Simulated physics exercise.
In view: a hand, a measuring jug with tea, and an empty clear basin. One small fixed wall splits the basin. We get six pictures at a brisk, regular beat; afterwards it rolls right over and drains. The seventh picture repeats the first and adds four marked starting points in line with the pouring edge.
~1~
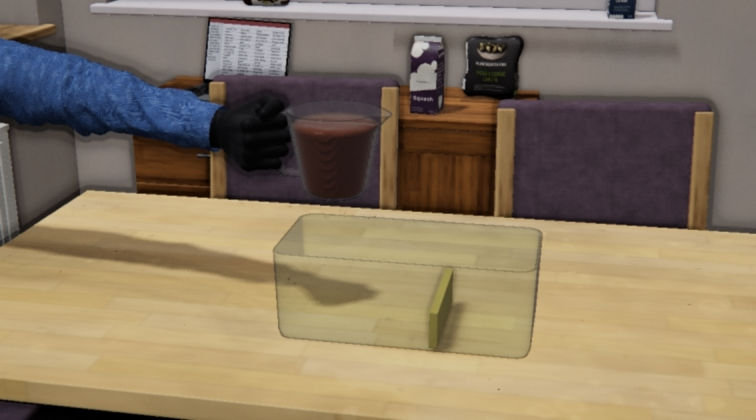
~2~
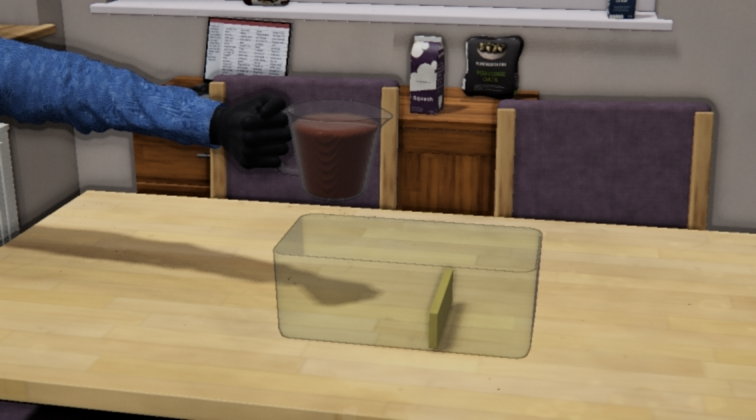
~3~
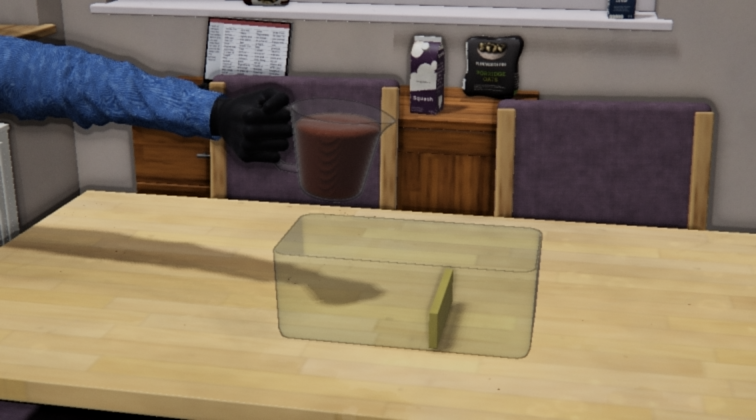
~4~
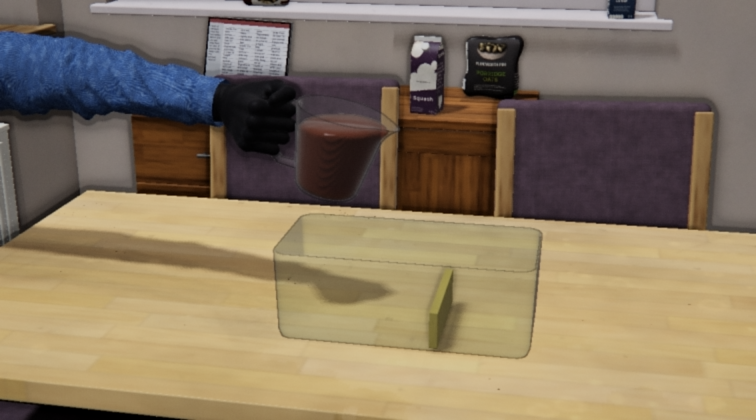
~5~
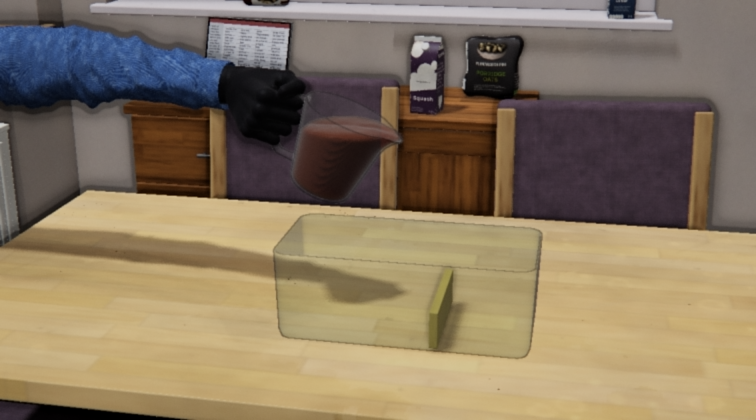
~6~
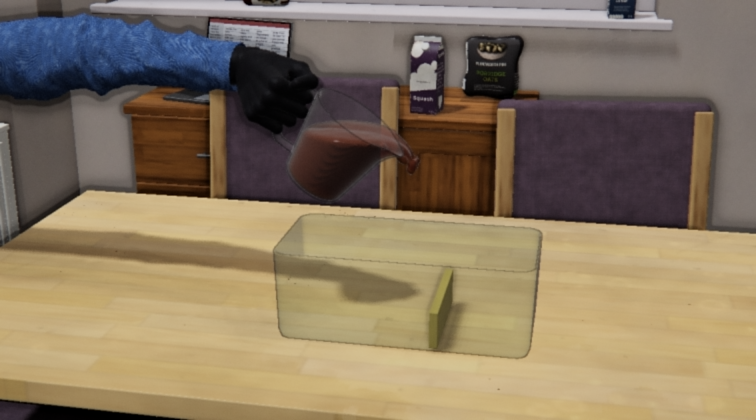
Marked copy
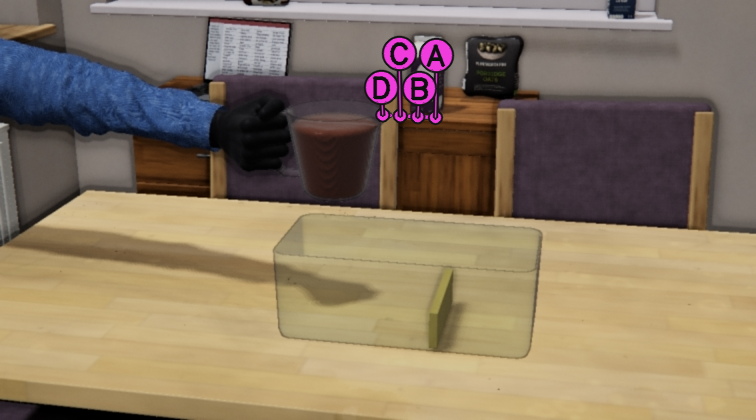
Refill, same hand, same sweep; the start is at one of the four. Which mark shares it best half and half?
Choose C.
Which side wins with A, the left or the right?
More ends on the right.
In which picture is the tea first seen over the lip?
Picture 5.
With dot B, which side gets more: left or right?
The right side.
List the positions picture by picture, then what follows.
Upright, lip at (390, 115); basin from (279, 334) to (530, 357); top of the wall at (442, 290); nothing has left yet.
Upright, lip at (391, 117); nothing has left yet.
Tipped about 6°, lip at (394, 121); nothing has left yet.
Tipped about 14°, lip at (398, 130); nothing has left yet.
Tipped about 24°, lip at (401, 141); tea is over the lip, down to (401, 141).
Tipped about 35°, lip at (403, 155); tea is over the lip, down to (412, 170).
On the marked copy, A at (435, 117); B at (417, 116); C at (400, 115); D at (382, 114).
Choosing A, about 7 % ends left of the wall and 91 % right of it.
Choosing B, about 23 % ends left of the wall and 76 % right of it.
Choosing C, about 52 % ends left of the wall and 48 % right of it.
Choosing D, about 80 % ends left of the wall and 18 % right of it.
